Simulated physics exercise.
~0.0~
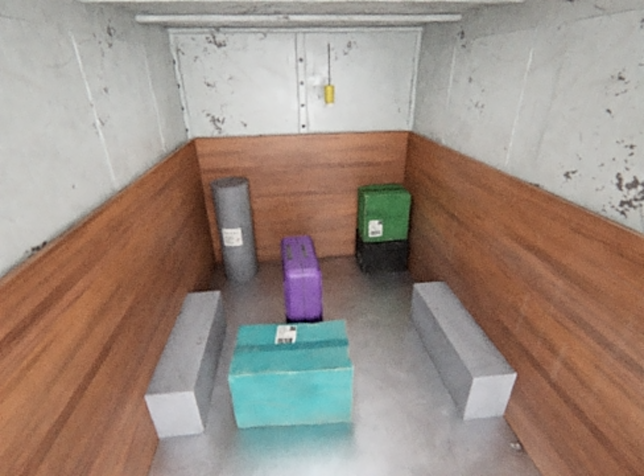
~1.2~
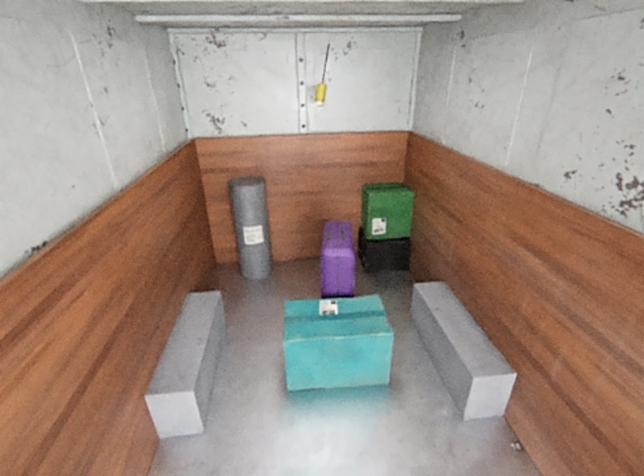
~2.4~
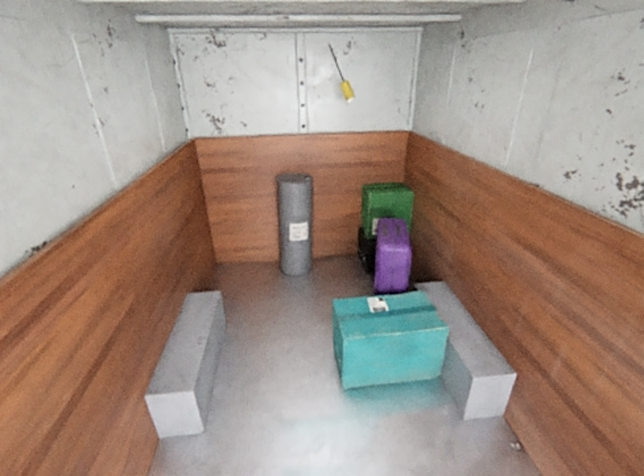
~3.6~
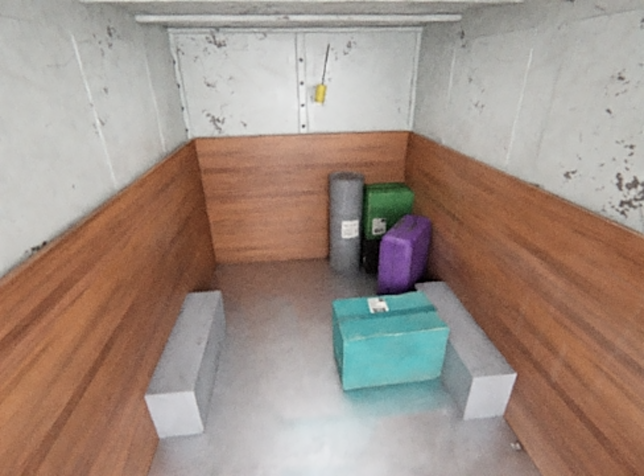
A turquoise box, a purple case and a grey drum slide to the right across the floor of a van's load bay, the box and case also moving toward the front wall, while a yellow object hanging on that wall swings. The turquoise box stops beside the right wheel box. The purple case carries on until it is in front of the green box, which sits on a black box in the far right corner. The upright drum keeps gliding right along the front wall. It ends standing beside the stacked boxes, with the case leaning slightly nearby.
